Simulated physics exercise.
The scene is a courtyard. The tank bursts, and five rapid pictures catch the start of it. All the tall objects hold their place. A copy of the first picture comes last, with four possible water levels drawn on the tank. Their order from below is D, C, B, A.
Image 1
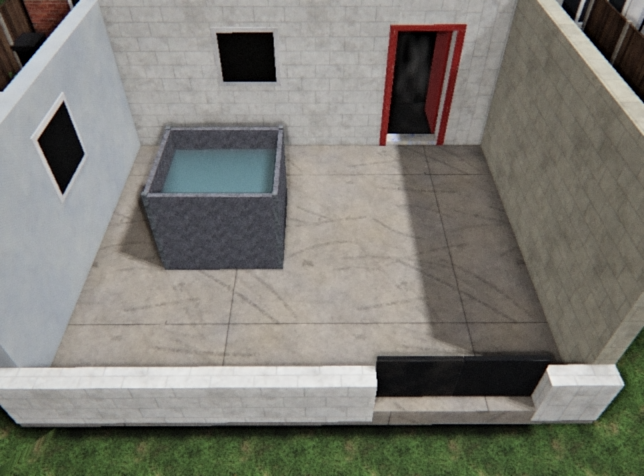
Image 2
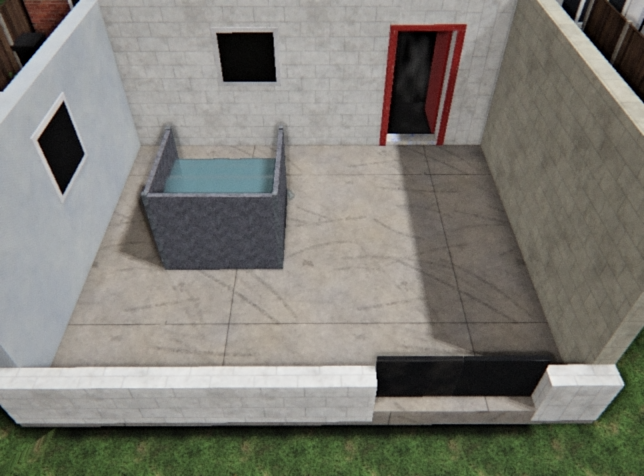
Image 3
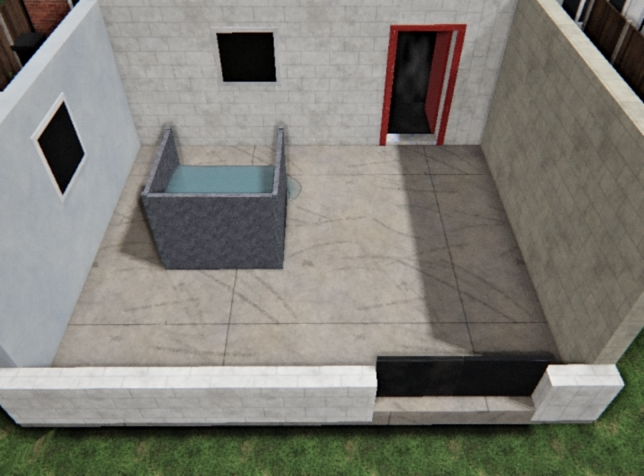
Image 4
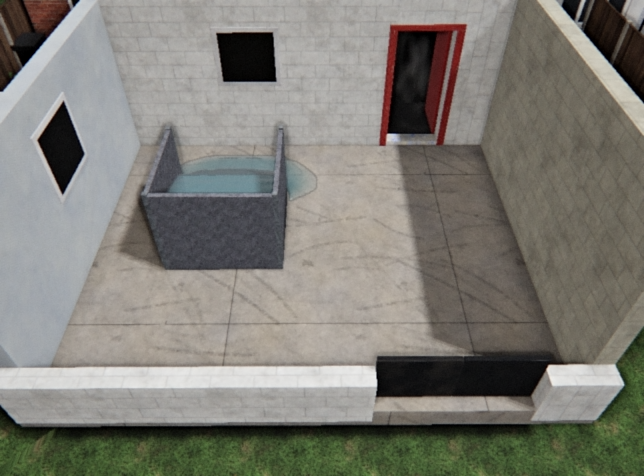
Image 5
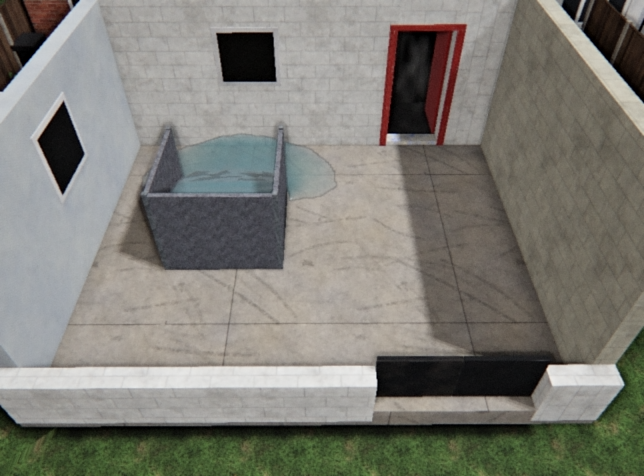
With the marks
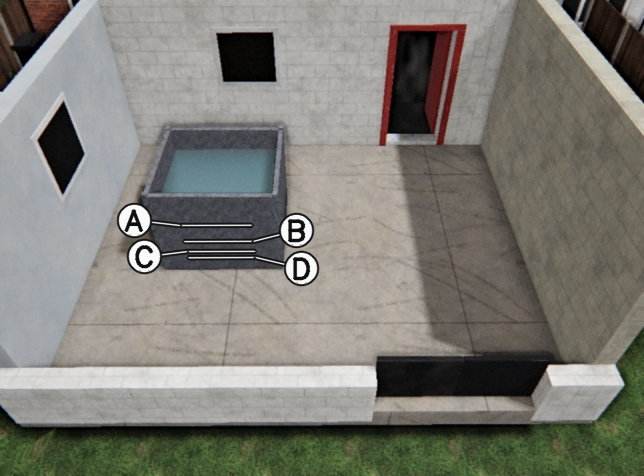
The video shows a walled courtyard with a red doorway and a dark stone tank of still water; the tank's back side disappears, and water flows out behind it, spreading across the paved ground and rightward past the tank.
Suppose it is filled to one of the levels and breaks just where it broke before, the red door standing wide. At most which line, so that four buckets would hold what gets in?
A is the one.
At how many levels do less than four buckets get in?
All of the four.
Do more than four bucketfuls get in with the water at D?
No, not at all.
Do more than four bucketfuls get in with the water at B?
No.
On the marked copy, A at (215, 225); B at (218, 241); C at (220, 251); D at (222, 257); from the bottom up D, C, B, A.
With A, a bucket or two gets in.
With B, nothing gets over.
With C, nothing gets over.
With D, nothing gets over.
